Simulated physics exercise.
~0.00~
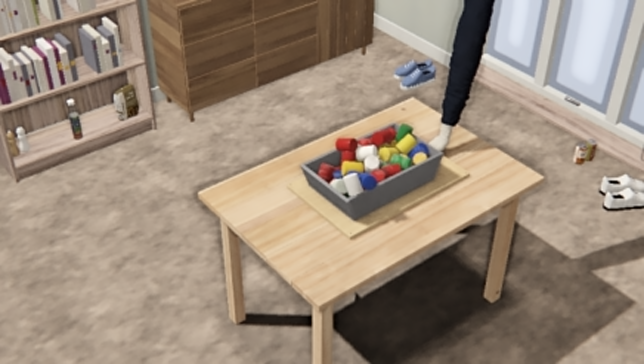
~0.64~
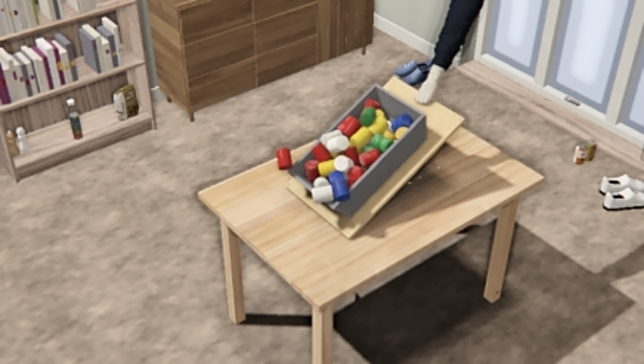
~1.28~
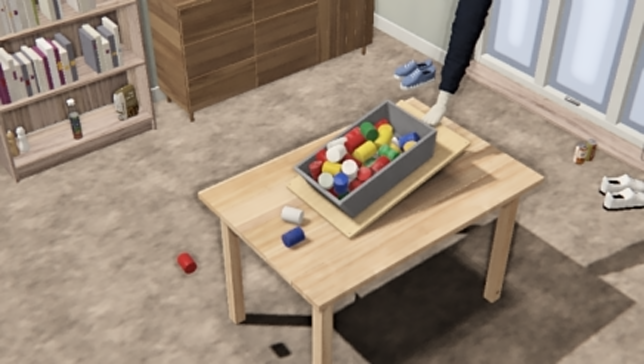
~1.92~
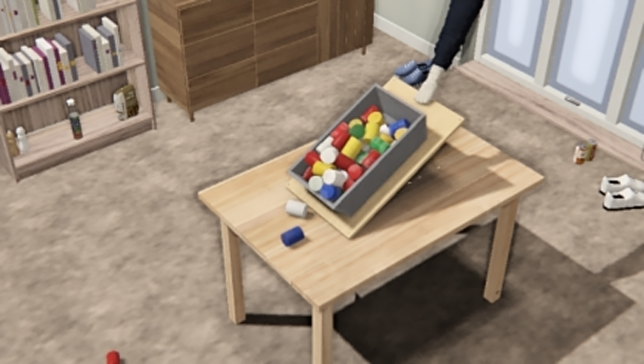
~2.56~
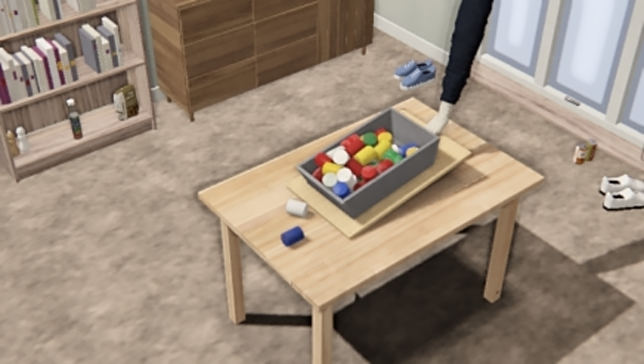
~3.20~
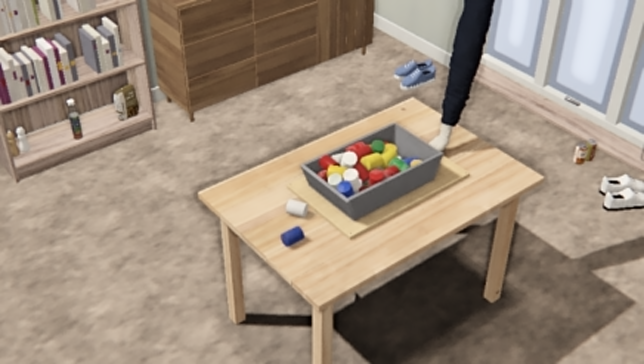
The video shows an arm lifting one side of a board on a wooden table, tipping its grey container of colourful cylinders leftward so a few spill out. After partly lowering and raising it again, the arm sets it flat, leaving most pieces inside and two on the tabletop.
